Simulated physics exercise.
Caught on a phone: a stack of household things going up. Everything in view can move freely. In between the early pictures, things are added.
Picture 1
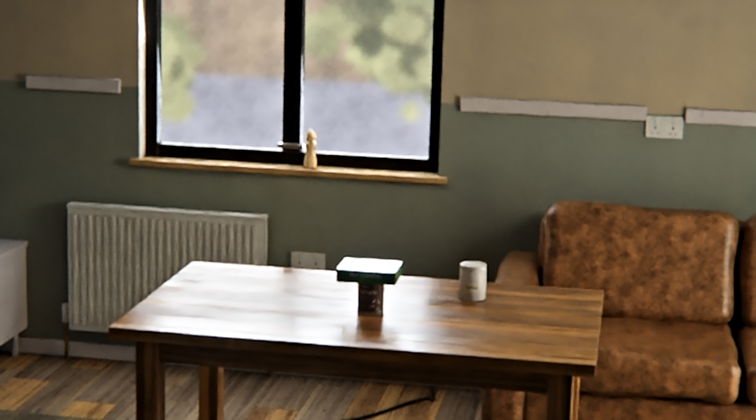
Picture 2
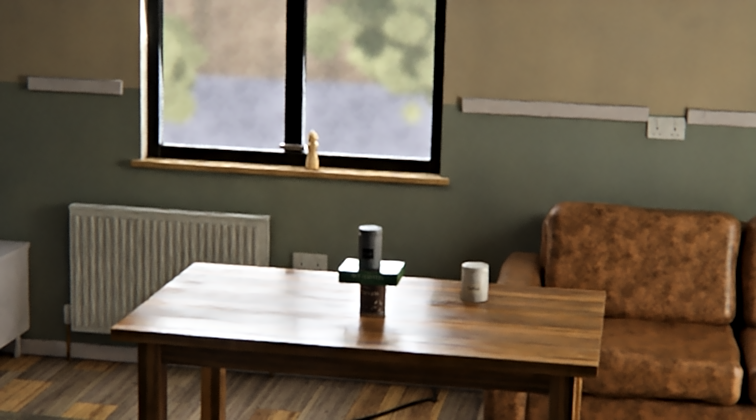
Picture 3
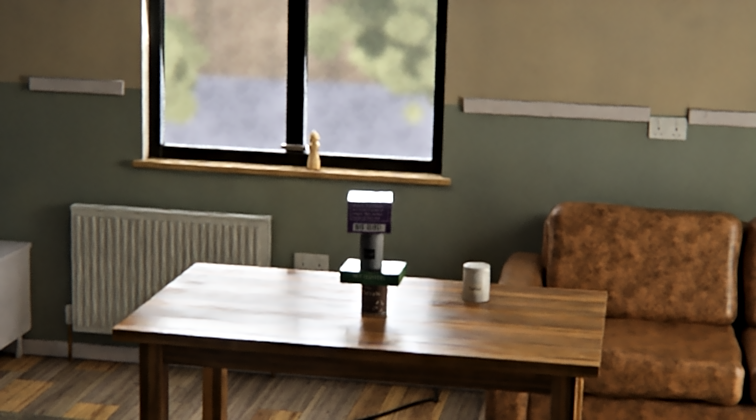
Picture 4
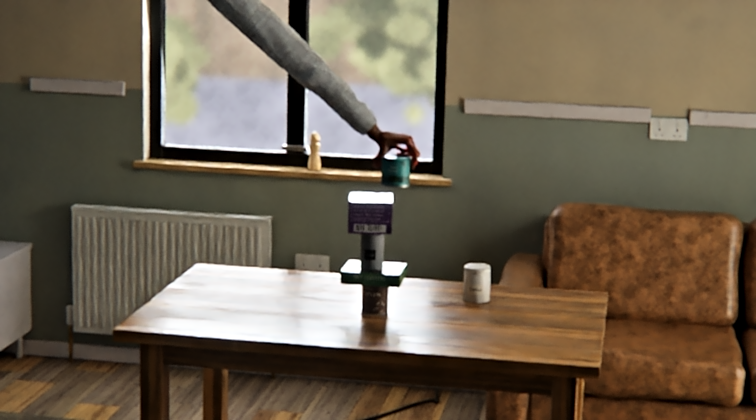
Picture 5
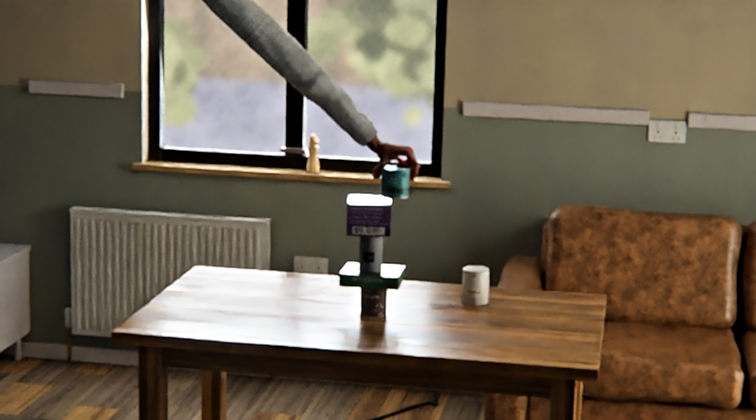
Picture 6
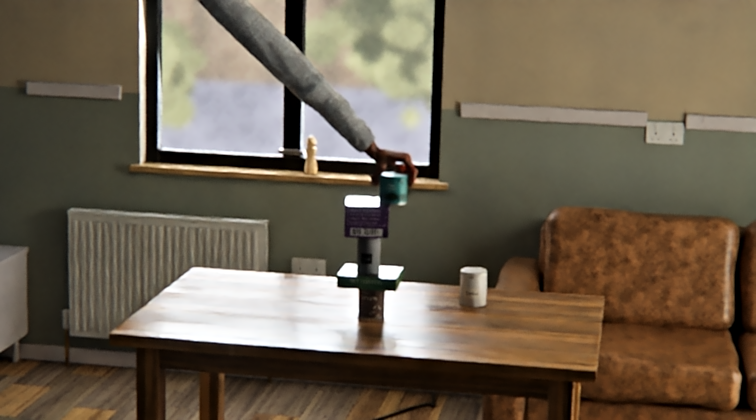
An arm in a grey sleeve reached in from the upper left and slowly lowered a turquoise pot onto the right side of a purple box, after a dark jar and that box had been stacked up.
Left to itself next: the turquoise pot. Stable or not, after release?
Not stable.
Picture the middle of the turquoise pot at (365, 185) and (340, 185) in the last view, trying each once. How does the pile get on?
Result 1: Pile stable; result 2: Pile falls.
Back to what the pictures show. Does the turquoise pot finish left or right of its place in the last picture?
It goes to the right.
Then, 0.40 s after the last picture, turquoise pot now fallen.
Then, 0.50 s after the last picture, things are still on the move.
Then, 0.60 s after the last picture, as before.
At rest, fallen, turquoise pot; the other 5 in place. Seen from the same camera at the end, turquoise pot near (442, 306). The pile loses its balance.
